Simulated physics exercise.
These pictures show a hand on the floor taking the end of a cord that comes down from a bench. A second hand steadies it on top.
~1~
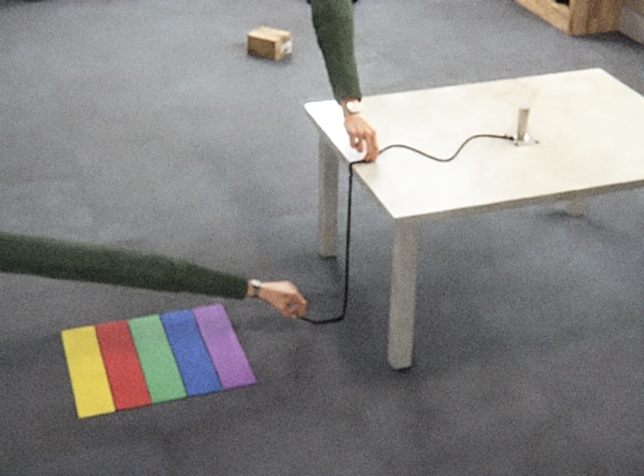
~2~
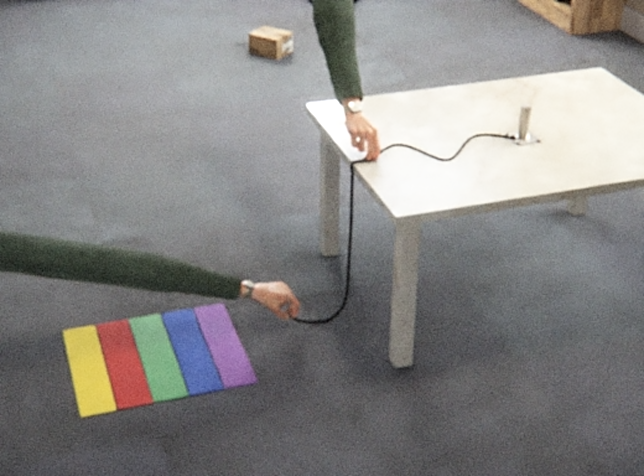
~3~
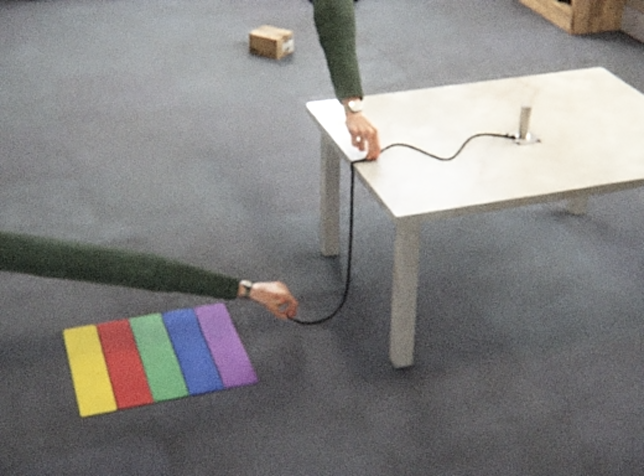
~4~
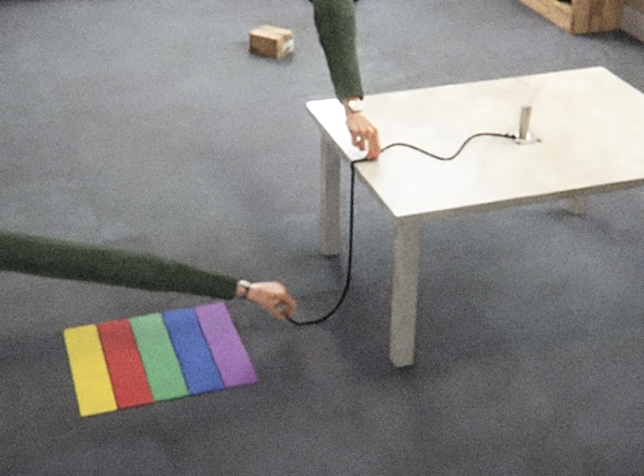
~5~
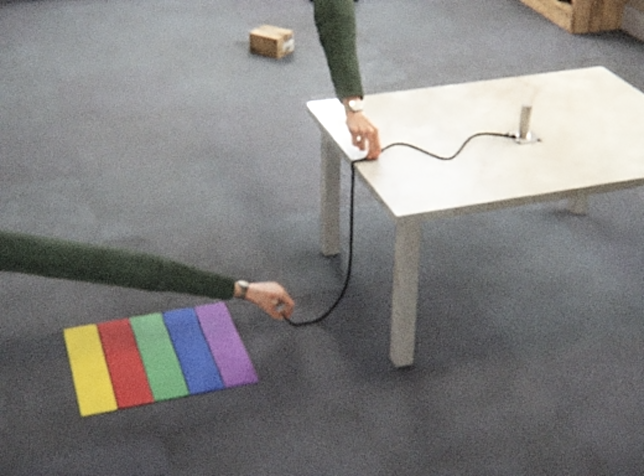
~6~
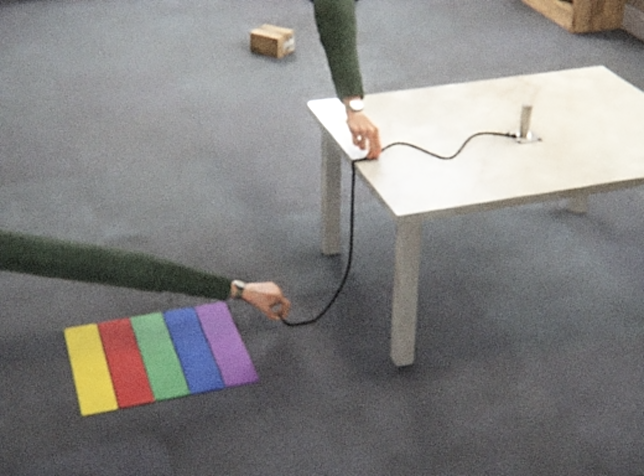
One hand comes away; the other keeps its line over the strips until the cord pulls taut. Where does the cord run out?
The end stops over the red strip.
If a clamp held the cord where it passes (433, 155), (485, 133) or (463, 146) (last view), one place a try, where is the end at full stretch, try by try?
The places are (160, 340), (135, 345) and (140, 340).
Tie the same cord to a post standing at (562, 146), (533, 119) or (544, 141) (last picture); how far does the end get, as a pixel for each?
About (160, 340), (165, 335) and (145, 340).
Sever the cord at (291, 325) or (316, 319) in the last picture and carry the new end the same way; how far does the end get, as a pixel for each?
In that order: (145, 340) and (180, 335).
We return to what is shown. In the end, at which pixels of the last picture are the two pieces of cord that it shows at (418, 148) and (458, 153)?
At (383, 157), then (433, 150).
Soon after, end near (190, 333); over blue.
After that, end near (149, 340); over green.
At the stop, end near (124, 345); over red. It gets as far as the red strip.
